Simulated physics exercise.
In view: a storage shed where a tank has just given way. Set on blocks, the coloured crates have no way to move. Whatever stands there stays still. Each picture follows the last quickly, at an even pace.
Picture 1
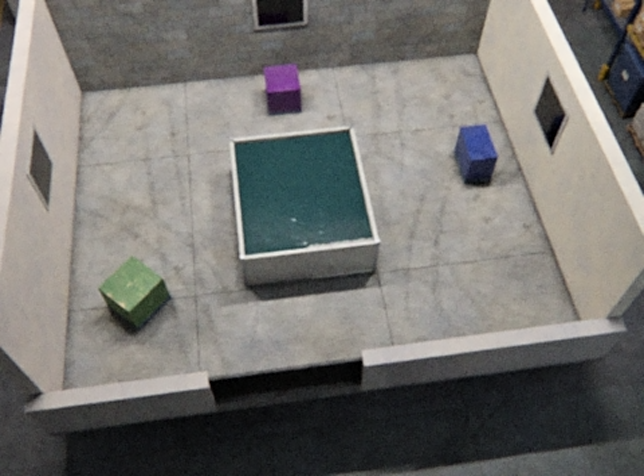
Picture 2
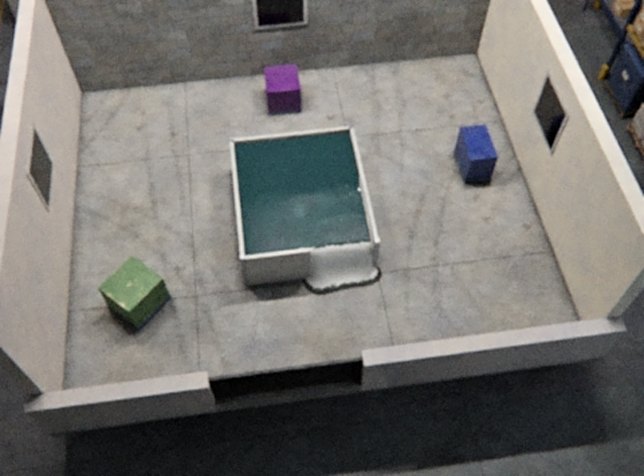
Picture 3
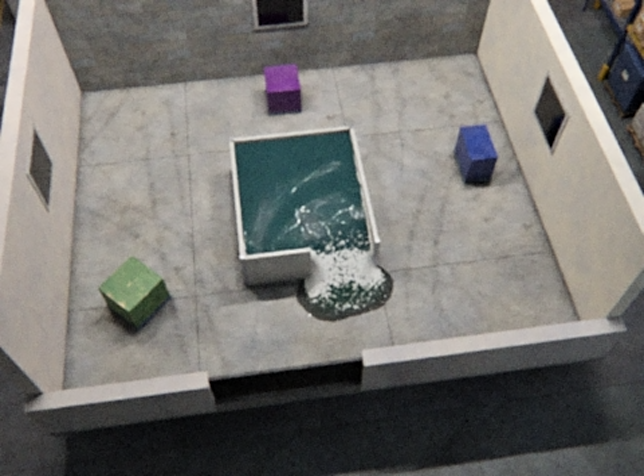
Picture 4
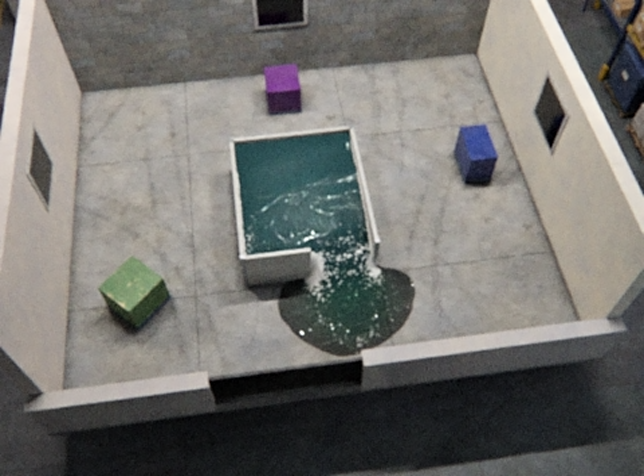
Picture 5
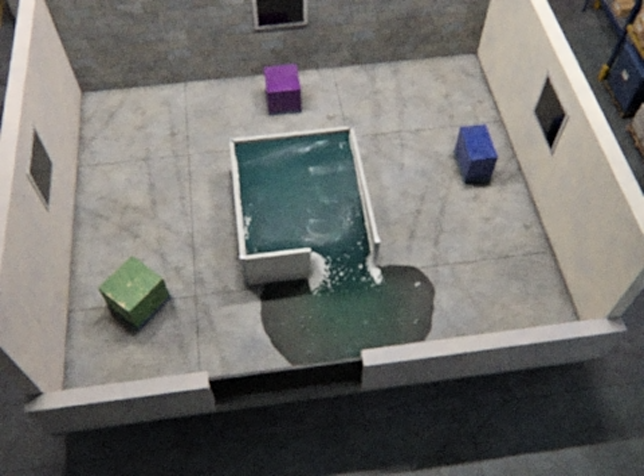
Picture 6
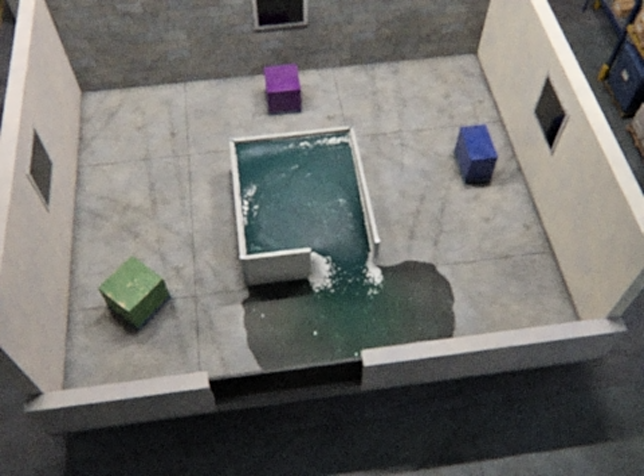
A storage shed holds a pale-walled enclosure with a grey floor and a gap in its front wall, seen from high above by a still camera. A white-rimmed tank of dark green water sits in the middle, with a green crate at left, a purple one behind and a blue one at right. The tank's front right corner gives way, and foaming water pours out, spreading in a widening dark pool towards the front wall.
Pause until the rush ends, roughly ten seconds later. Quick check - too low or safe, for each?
Green crate too low; blue crate too low; purple crate too low.
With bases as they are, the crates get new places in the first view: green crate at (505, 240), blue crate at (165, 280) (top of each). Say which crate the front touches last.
I would go with the purple one.
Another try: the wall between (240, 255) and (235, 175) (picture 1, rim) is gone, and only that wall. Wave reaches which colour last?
The blue crate comes last.
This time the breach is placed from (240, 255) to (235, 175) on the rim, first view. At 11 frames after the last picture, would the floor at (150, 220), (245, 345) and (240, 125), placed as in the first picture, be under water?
First: Reached by the flood. Second: Spared by the leak. Third: Spared by the leak.
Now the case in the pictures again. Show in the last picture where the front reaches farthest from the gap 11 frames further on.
Somewhere about (62, 410).
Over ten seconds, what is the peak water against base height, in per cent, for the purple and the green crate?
Around 200 % and 200 %.
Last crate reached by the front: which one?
Last of all: The purple-painted one.
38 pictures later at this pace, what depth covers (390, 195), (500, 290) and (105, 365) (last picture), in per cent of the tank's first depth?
I'd say close to 4, 14 and 20 percent.
A moment on, water covers 15 % of the floor; the green crate not reached, the blue crate not reached, the purple crate not reached.
Next, water covers 25 % of the floor; the green crate water round its plinth, the blue crate not reached, the purple crate not reached.
Then, water covers 40 % of the floor; the green crate water round its plinth, the blue crate water round its plinth, the purple crate not reached.
Later, water covers 85 % of the floor; the green crate water round its plinth, the blue crate water round its plinth, the purple crate water round its plinth.
In the end, water covers 100 % of the floor; the green crate was topped, the blue crate was topped, the purple crate was topped.
